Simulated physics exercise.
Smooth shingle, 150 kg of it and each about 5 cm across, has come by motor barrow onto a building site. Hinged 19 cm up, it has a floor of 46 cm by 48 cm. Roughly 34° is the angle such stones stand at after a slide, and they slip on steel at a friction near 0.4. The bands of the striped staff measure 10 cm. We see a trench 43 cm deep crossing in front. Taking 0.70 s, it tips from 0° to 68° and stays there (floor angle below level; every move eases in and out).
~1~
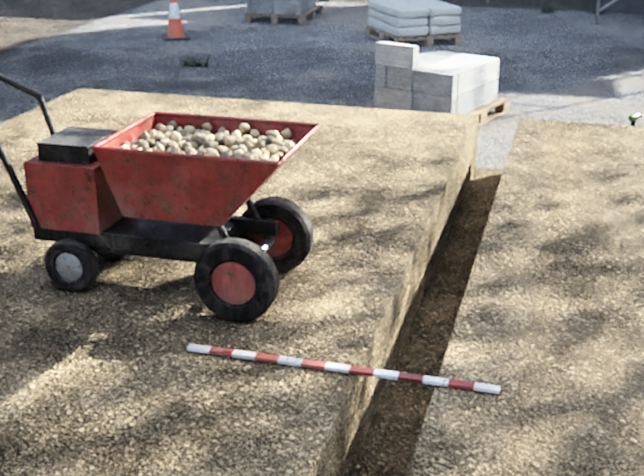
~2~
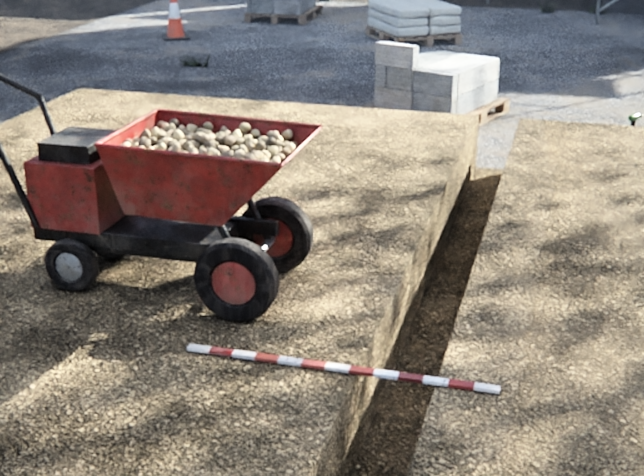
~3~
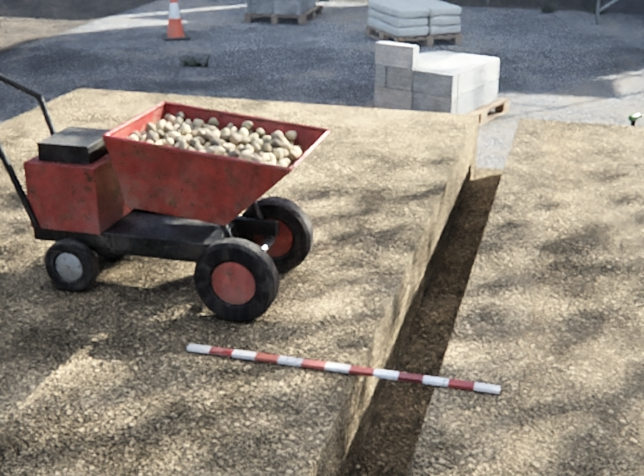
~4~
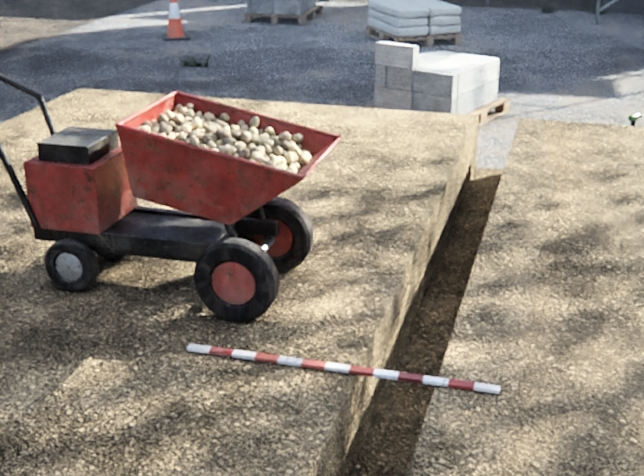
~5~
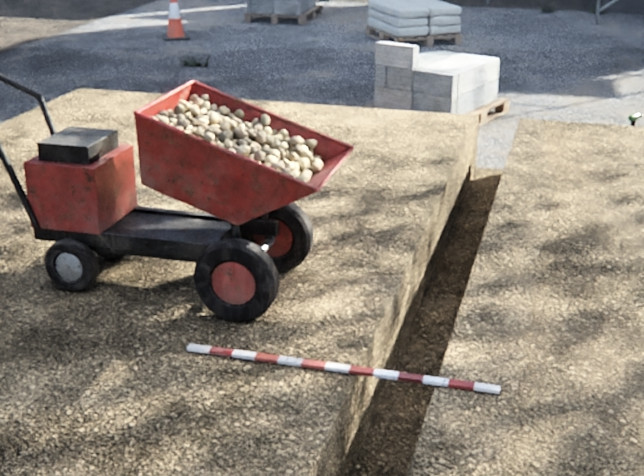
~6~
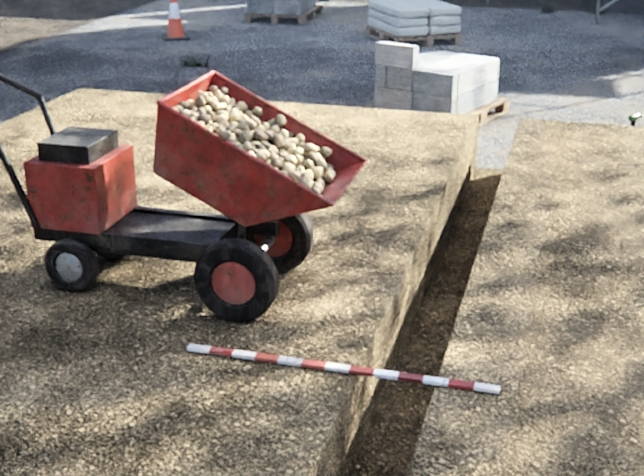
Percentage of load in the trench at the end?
74 per cent.
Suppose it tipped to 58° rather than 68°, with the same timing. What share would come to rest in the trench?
In that case near 75 per cent.
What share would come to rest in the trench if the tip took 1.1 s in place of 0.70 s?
Estimate: About 85 %.
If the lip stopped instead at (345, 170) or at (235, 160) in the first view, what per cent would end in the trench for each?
Estimates: 15 % then 90 %.
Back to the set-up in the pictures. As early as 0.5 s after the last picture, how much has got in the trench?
Around 30 per cent of it, at that instant.
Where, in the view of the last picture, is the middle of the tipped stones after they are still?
Somewhere near pixel (434, 375).
Then, 0.2 s after the last picture the floor is at 57°, 100 % in the skip; the foremost stones are at (369, 235).
Then, 0.5 s after the last picture the floor is at 68°, 67 % in the skip, 32 % in the trench, 1 % past the trench; the foremost stones are at (467, 309).
Then, 0.8 s after the last picture the floor is at 68°, 17 % in the skip, 57 % in the trench, 26 % past the trench; the foremost stones are at (643, 362).
Then, 2.8 s after the last picture the floor is at 68°, 0 % in the skip, 74 % in the trench, 26 % past the trench; the foremost stones are past the picture's edge.
